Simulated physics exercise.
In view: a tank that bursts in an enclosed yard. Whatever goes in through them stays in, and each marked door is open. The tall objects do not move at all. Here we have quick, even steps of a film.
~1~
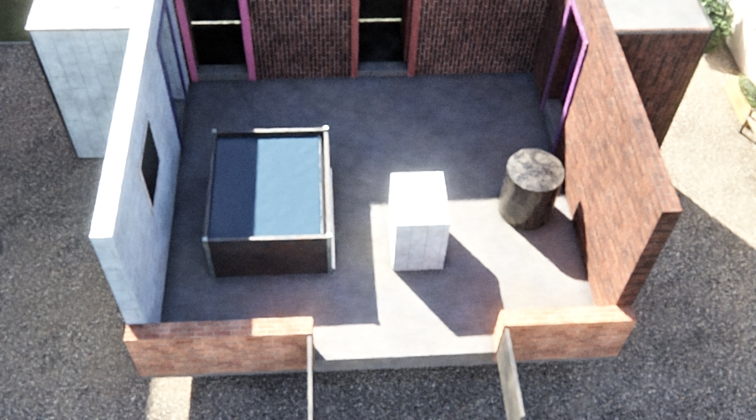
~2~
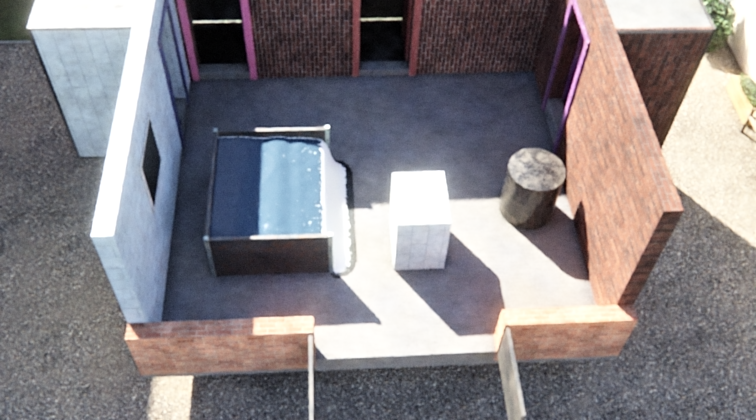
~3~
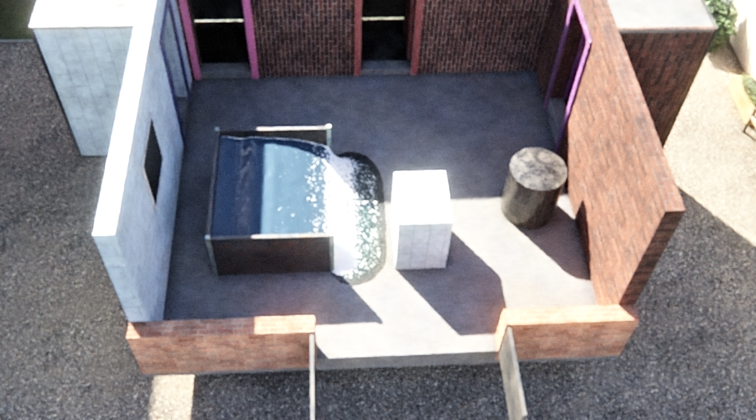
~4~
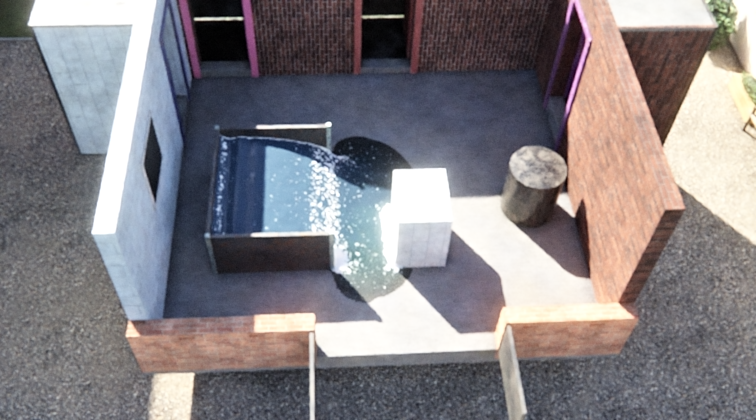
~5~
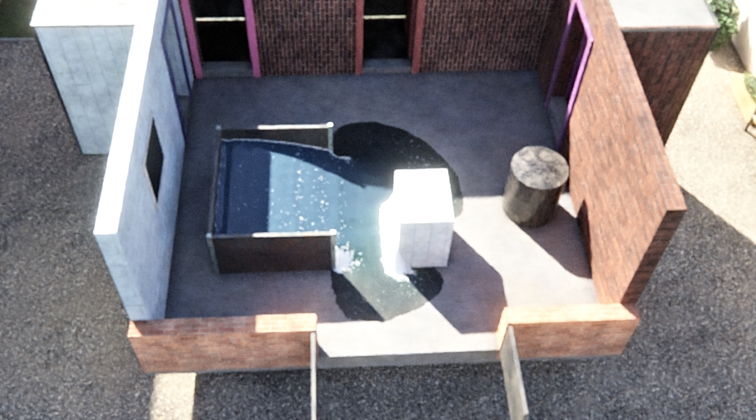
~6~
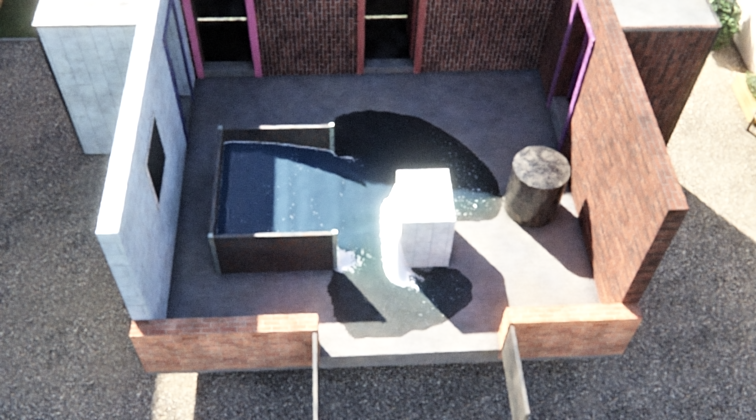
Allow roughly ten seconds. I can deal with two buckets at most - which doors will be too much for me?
Here is how it goes: The pink door will be manageable; the purple door will be manageable; the red door will be manageable; the blue door will be manageable.
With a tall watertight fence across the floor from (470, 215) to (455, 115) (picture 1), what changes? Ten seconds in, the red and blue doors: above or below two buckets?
Then: The red one passes that mark, the blue one keeps below it.
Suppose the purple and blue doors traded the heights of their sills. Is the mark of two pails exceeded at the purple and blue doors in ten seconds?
I reckon purple crosses the line and blue remains short.
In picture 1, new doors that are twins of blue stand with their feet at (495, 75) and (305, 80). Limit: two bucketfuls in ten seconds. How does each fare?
Well, the first one tops it and the next one doesn't reach it.
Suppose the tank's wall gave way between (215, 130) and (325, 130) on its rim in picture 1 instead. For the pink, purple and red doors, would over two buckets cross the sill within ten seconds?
In short: The pink one goes over; the purple one keeps below it; the red one goes over.
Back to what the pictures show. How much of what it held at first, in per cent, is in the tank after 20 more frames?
Somewhere around 18 %, give or take.
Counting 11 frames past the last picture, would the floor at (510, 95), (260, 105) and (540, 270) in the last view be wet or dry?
Result, as listed: Wetted / not wetted / wetted.
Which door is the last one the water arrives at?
It's the blue one.
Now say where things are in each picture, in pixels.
The tank at (269, 185) is whole and still, in the first picture.
Water pours out at (327, 203) and has run to (336, 274), in the second picture.
The front is at (358, 279), out from the gap at (329, 205), in the third picture.
The front is at (395, 283), out from the gap at (329, 205), in the fourth picture.
The front is at a hidden place, out from the gap at (330, 205), in the fifth picture.
The front is at (485, 171), out from the gap at (332, 206), in the sixth picture.
A moment on, water covers 45 % of the floor; the pink door not reached, the purple door wet at the sill, nothing in, the red door not reached, the blue door not reached.
Next, water covers 55 % of the floor; the pink door not reached, the purple door under two buckets in, the red door wet at the sill, nothing in, the blue door not reached.
Then, water covers 65 % of the floor; the pink door not reached, the purple door under two buckets in, the red door under two buckets in, the blue door not reached.
Later, water covers 85 % of the floor; the pink door wet at the sill, nothing in, the purple door under two buckets in, the red door under two buckets in, the blue door wet at the sill, nothing in.
In the end, water covers 95 % of the floor; the pink door wet at the sill, nothing in, the purple door under two buckets in, the red door under two buckets in, the blue door wet at the sill, nothing in.
